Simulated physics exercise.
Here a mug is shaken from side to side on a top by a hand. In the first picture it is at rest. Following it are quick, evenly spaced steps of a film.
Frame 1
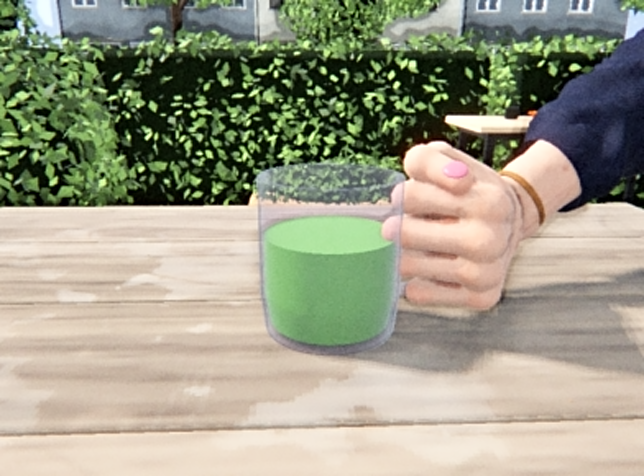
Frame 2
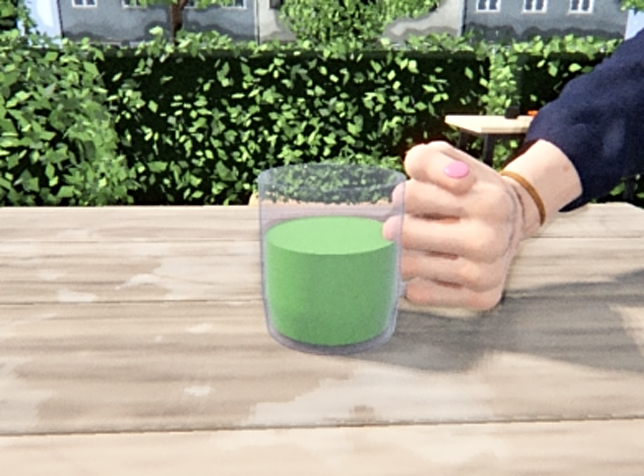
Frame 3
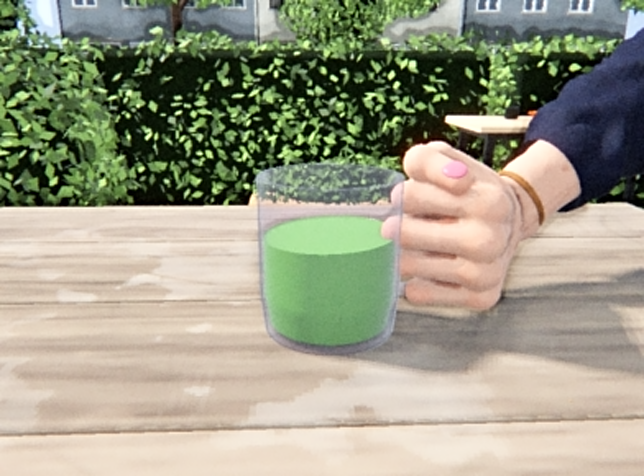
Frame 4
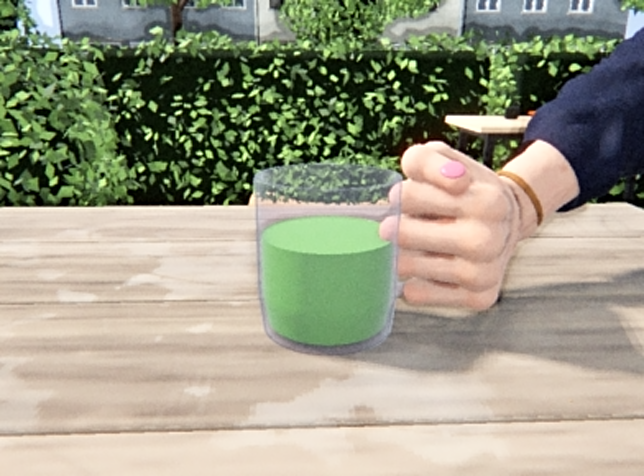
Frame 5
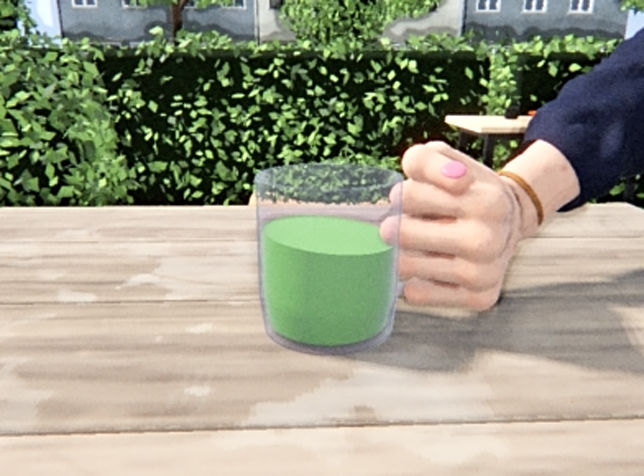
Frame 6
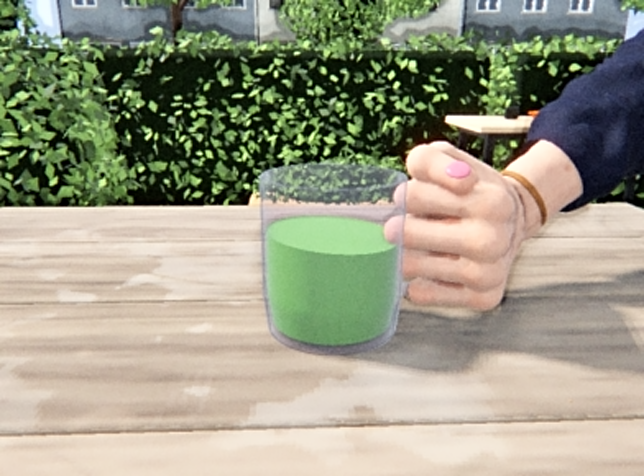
A hand with pink nail polish held a clear mug of green liquid on a wooden table and nudged it very slightly from side to side, the liquid's surface staying nearly level.
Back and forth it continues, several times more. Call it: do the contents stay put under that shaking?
They do.
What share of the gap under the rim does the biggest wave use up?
It tops out at roughly 50 per cent.
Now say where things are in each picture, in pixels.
The first picture shows mug (330, 248) about two thirds full; at rest.
The second picture shows mug about two thirds full, surface at (332, 235); surface about level.
The third picture shows mug (330, 248) about two thirds full; surface about level.
The fourth picture shows mug about two thirds full, surface at (327, 235); surface about level.
The fifth picture shows mug (329, 248) about two thirds full; surface a little higher on the left.
The sixth picture shows mug about two thirds full, surface at (333, 235); surface a little higher on the left.
Shortly, the highest wave so far climbs under half way to the rim.
At the finish, the highest wave so far climbs under half way to the rim; nothing has left it.
